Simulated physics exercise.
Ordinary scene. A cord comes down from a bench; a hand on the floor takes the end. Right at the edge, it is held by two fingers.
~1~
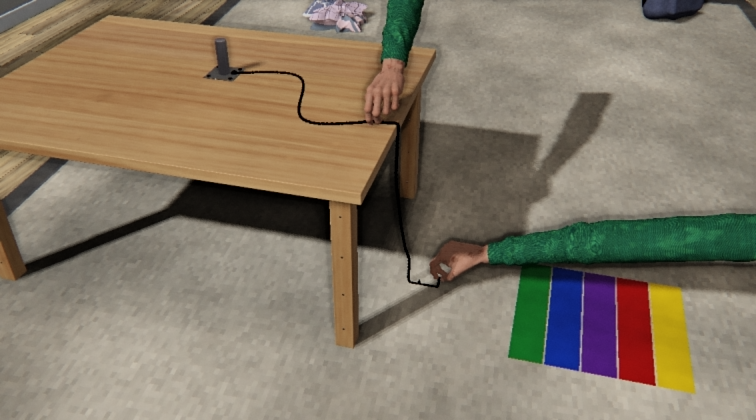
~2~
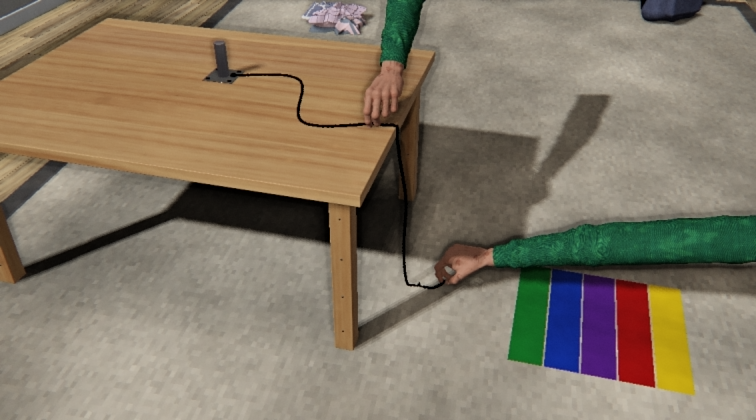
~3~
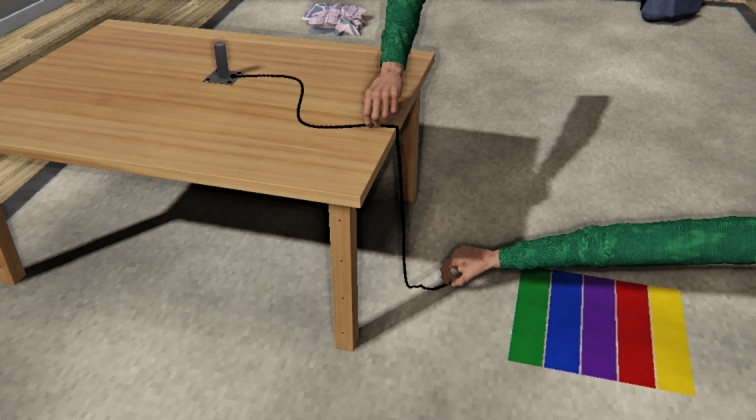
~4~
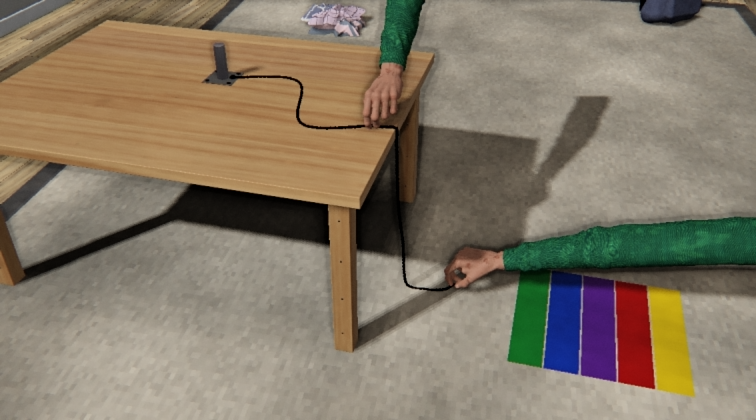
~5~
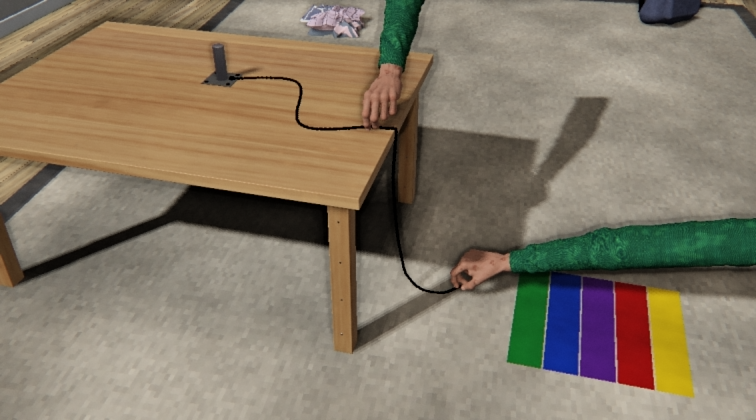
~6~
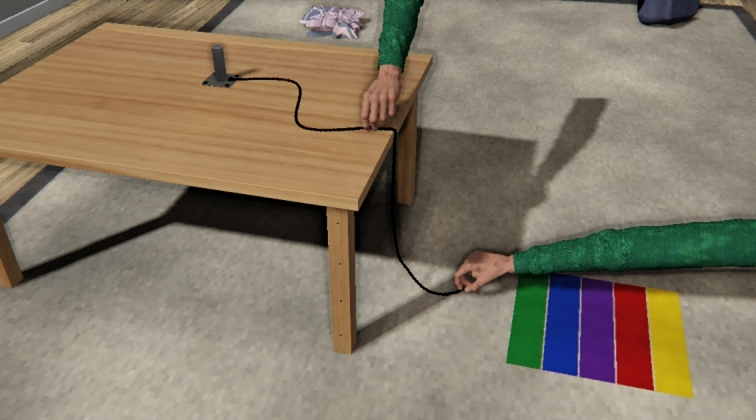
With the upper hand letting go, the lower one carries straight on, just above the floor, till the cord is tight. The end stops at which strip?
At the red strip.
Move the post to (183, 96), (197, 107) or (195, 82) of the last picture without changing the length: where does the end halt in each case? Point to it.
First (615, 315), then (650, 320), then (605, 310).
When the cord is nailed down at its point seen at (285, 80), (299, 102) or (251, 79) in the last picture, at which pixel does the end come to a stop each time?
It comes to rest around (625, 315), (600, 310) and (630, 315) respectively.
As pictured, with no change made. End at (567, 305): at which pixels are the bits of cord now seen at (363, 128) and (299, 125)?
You'll see them at (408, 156) and then at (369, 116).
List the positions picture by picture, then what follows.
The first picture shows end (440, 277); green (527, 341); blue (563, 348); purple (599, 355); red (636, 362); yellow (674, 369).
The second picture shows end (445, 280); cord through (266, 75) (302, 95) (321, 126) (397, 137) (406, 208) (405, 269).
The third picture shows end (450, 282).
The fourth picture shows end (454, 284); cord through (265, 77) (301, 97) (320, 128) (396, 139) (399, 209) (404, 272).
The fifth picture shows end (460, 286).
The sixth picture shows end (464, 288); cord through (263, 79) (300, 99) (319, 130) (395, 141) (393, 210) (409, 271).
Early on, end near (567, 305); over blue.
Midway, end near (611, 312); over purple.
At the end of the slack, end near (635, 317); over red. It halts on the red strip.
